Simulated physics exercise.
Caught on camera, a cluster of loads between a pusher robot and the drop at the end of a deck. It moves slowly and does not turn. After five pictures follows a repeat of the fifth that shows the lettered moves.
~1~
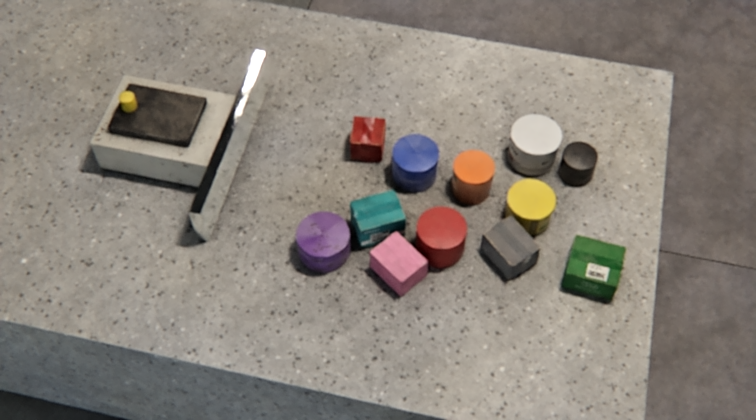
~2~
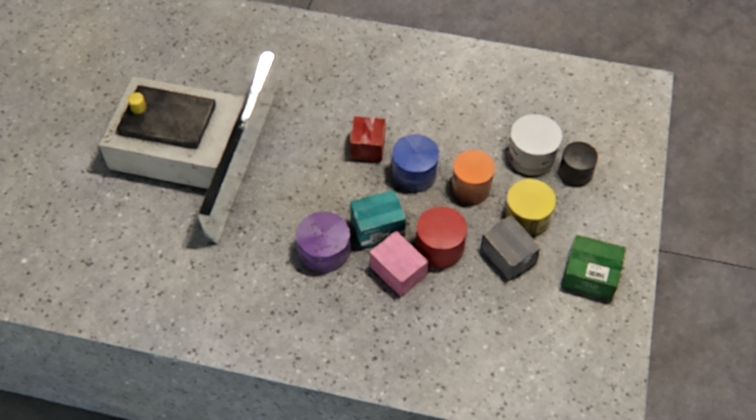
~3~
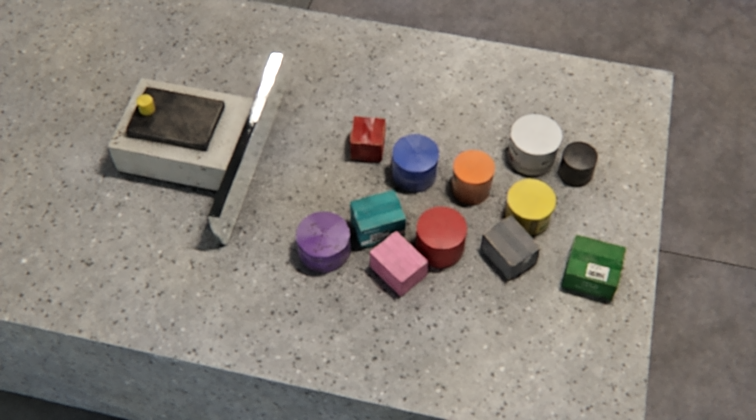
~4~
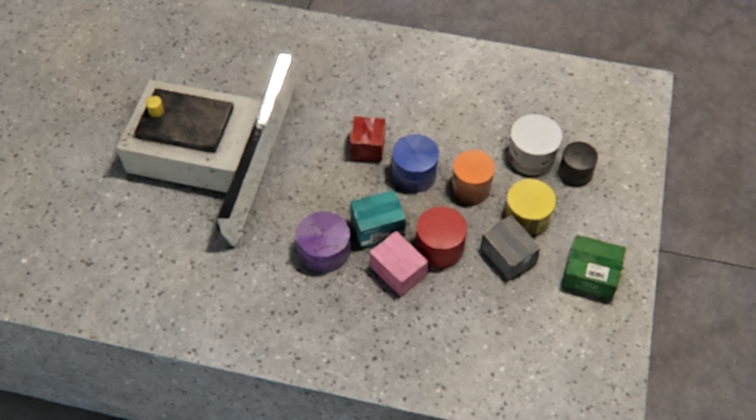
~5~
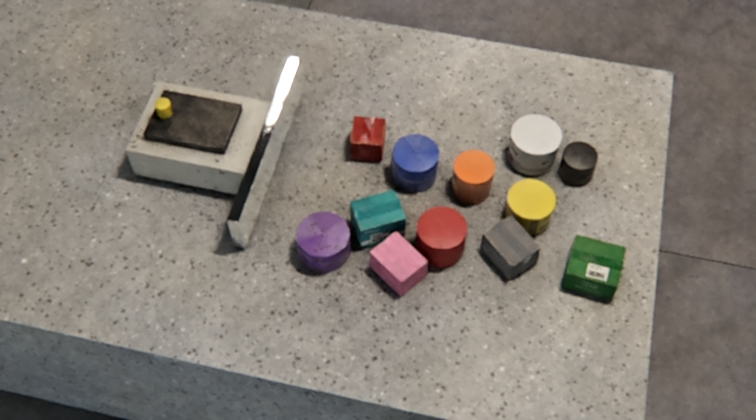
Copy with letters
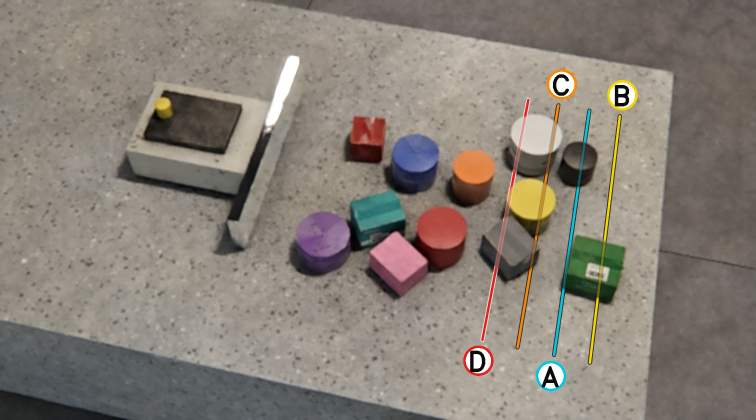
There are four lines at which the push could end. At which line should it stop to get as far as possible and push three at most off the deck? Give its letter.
As far as mark A.
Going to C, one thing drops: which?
The green parcel goes over.
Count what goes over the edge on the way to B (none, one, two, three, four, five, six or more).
In all, six or more.
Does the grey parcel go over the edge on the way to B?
Yes.
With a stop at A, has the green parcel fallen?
By then, yes.
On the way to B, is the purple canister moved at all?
Yes.
On the copy, A at (573, 223); B at (606, 229); C at (540, 216); D at (507, 210).
On A. First, robot (308, 142); pink crate (433, 276); purple canister (385, 261).
Then, robot (418, 163); green parcel (631, 277); yellow pail (619, 217).
Finally, robot (505, 179); grey parcel over the edge; green parcel over the edge; three fallen.
By contrast, B drops seven; C is within the limit but short; D is within the limit but short.
